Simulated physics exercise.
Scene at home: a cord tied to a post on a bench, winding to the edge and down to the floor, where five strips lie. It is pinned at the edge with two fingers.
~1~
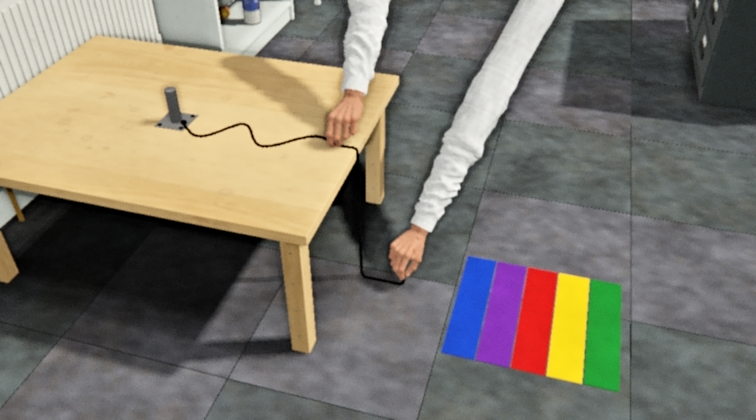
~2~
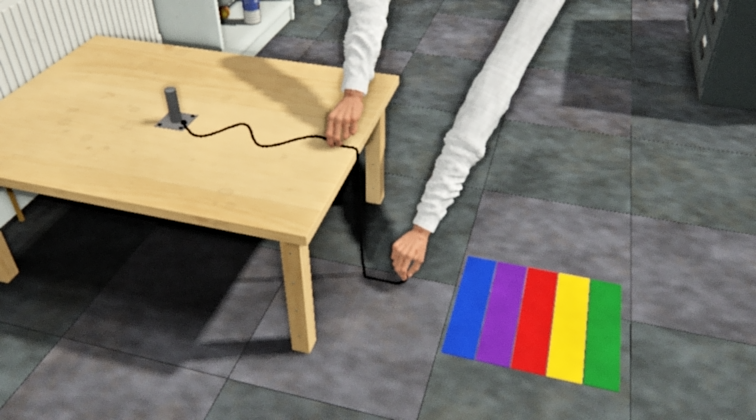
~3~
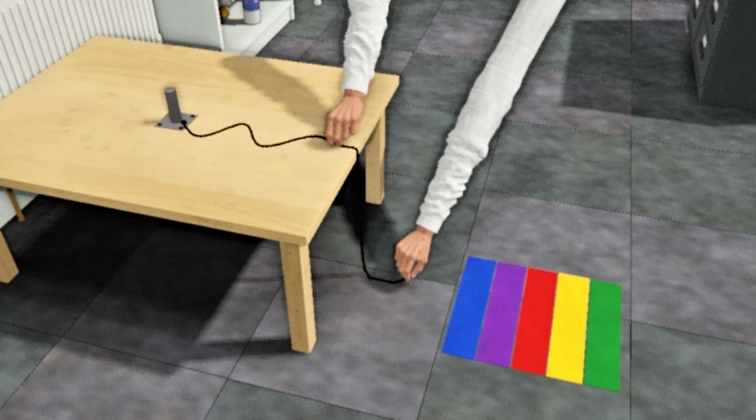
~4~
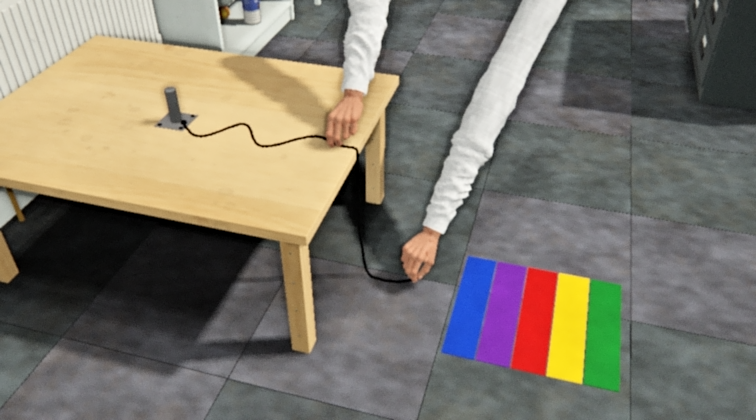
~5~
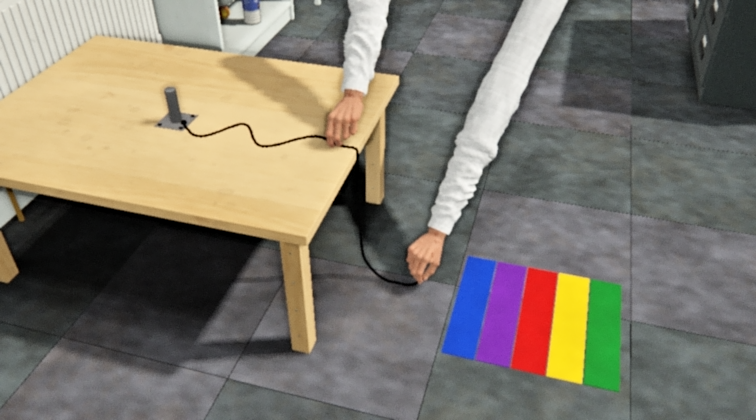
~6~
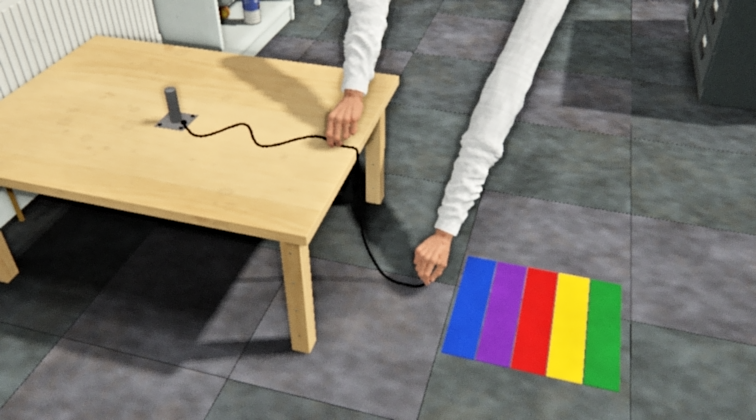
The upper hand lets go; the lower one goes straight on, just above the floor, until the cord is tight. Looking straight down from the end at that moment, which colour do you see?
You see yellow.
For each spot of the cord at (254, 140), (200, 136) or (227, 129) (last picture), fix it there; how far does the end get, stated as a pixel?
(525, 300), (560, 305) and (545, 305).
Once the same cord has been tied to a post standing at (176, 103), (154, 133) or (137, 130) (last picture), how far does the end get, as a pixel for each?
First (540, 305), then (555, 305), then (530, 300).
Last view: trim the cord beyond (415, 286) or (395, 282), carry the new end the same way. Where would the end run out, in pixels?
First (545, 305), then (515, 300).
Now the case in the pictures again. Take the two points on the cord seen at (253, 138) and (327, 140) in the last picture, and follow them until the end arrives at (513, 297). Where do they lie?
They end up somewhere around (286, 141) and (361, 167).
Soon after, end near (513, 297); over purple.
After that, end near (547, 304); over red.
At the stop, end near (569, 309); over yellow. Over yellow.
